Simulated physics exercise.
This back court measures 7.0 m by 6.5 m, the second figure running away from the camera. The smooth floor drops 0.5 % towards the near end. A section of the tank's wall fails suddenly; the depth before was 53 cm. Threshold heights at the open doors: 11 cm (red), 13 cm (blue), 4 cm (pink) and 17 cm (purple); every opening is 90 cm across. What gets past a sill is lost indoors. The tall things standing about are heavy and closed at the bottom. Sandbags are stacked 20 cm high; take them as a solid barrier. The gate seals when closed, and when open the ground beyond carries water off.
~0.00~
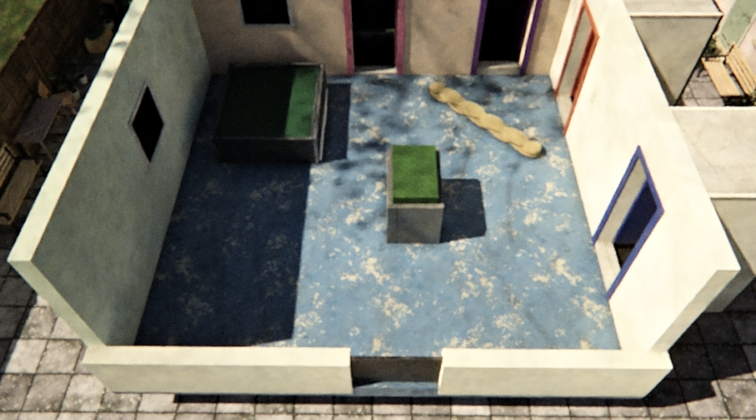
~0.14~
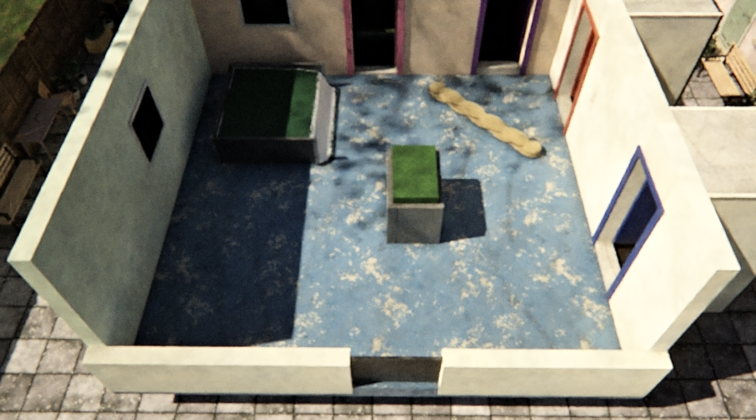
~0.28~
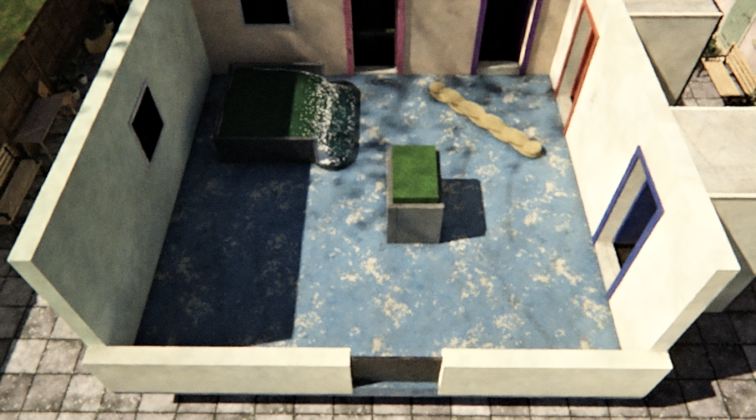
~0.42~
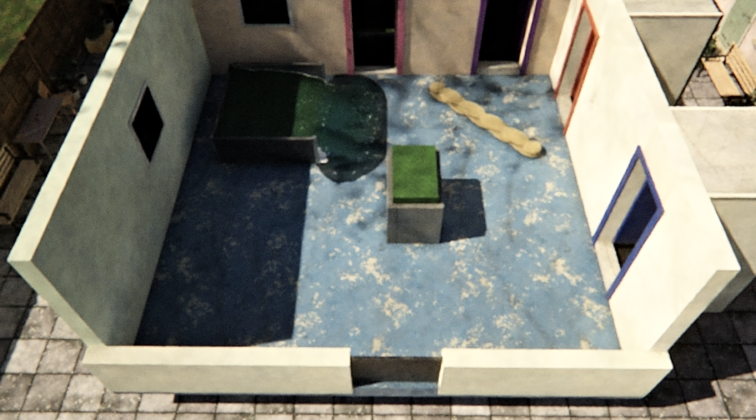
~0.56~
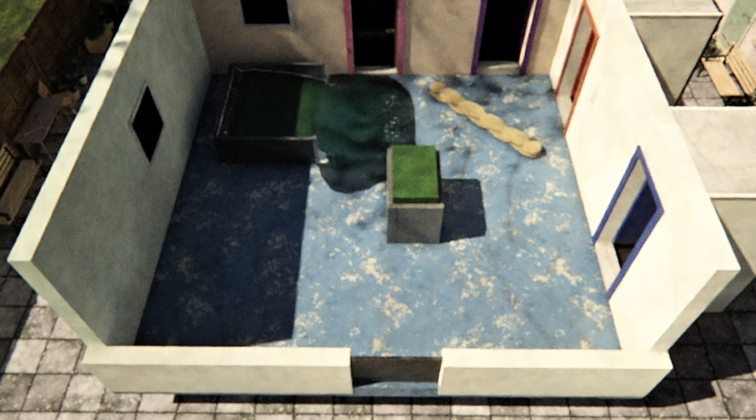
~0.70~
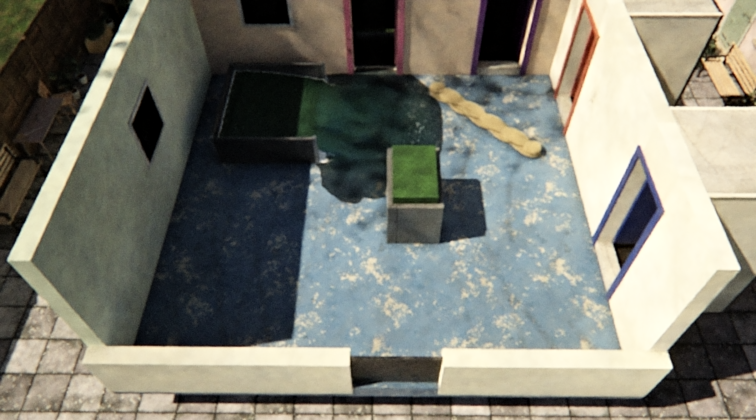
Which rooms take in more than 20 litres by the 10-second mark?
Within that time: At the red door it stays under the limit; at the blue door it keeps below the limit; at the pink door it passes the limit; at the purple door it does not reach the limit.
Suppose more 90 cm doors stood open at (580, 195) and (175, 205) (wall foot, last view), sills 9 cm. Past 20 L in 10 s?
In turn: Above, under.
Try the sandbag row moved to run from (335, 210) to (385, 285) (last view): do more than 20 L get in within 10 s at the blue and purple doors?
Against that limit: Blue not over, purple below.
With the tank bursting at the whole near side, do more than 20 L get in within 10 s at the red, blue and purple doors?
Against that limit: Red not over, blue below, purple not over.
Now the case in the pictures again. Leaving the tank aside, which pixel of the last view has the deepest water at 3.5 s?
Around (627, 373).
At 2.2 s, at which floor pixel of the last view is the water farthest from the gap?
Near (591, 236).
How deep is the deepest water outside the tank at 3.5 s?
About 27 cm.
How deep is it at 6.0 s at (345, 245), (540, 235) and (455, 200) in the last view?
In that order: 1, 7 and 3 cm.
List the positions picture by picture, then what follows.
The tank at (271, 102) is whole and still, 53 cm deep, in the first frame.
Water pours out at (319, 115) and has run 1.0 m, to (325, 162); typically 10 cm deep outside, 53 cm at the tank's back, in the second frame.
Water pours out at (319, 117) and has run 1.2 m, to (347, 84); typically 10 cm deep outside, 53 cm at the tank's back, in the third frame.
Water pours out at (320, 117) and has run 1.5 m, to (350, 177); typically 8 cm deep outside, 53 cm at the tank's back, in the fourth frame.
Water pours out at (320, 118) and has run 1.9 m, to a hidden place; typically 6 cm deep outside, 47 cm at the tank's back, in the fifth frame.
The front is at a hidden place, 2.3 m from the gap at (320, 118); 6.0 m2 of floor is under water; 45 cm left at the back of the tank, in the sixth frame.
After 1.4 s water covers 25 % of the floor and is deepest (25 cm) near (448, 108); red door not reached, blue door not reached, pink door 10 cm at the sill, 7 L in, purple door not reached.
After 2.2 s water covers 35 % of the floor and is deepest (25 cm) near (582, 201); red door not reached, blue door not reached, pink door 9 cm at the sill, 27 L in, purple door 6 cm at the sill, 0 L in.
After 3.5 s water covers 50 % of the floor and is deepest (27 cm) near (627, 373); red door 12 cm at the sill, 0 L in, blue door 13 cm at the sill, 0 L in, pink door 8 cm at the sill, 44 L in, purple door 4 cm at the sill, 0 L in.
After 6.0 s water covers 65 % of the floor and is deepest (16 cm) near (575, 372); red door 6 cm at the sill, 1 L in, blue door 7 cm at the sill, 1 L in, pink door 5 cm at the sill, 62 L in, purple door 7 cm at the sill, 0 L in.
After 10.0 s water covers 90 % of the floor and is deepest (10 cm) near (128, 369); red door 6 cm at the sill, 1 L in, blue door 6 cm at the sill, 1 L in, pink door 3 cm at the sill, 64 L in, purple door 4 cm at the sill, 0 L in.
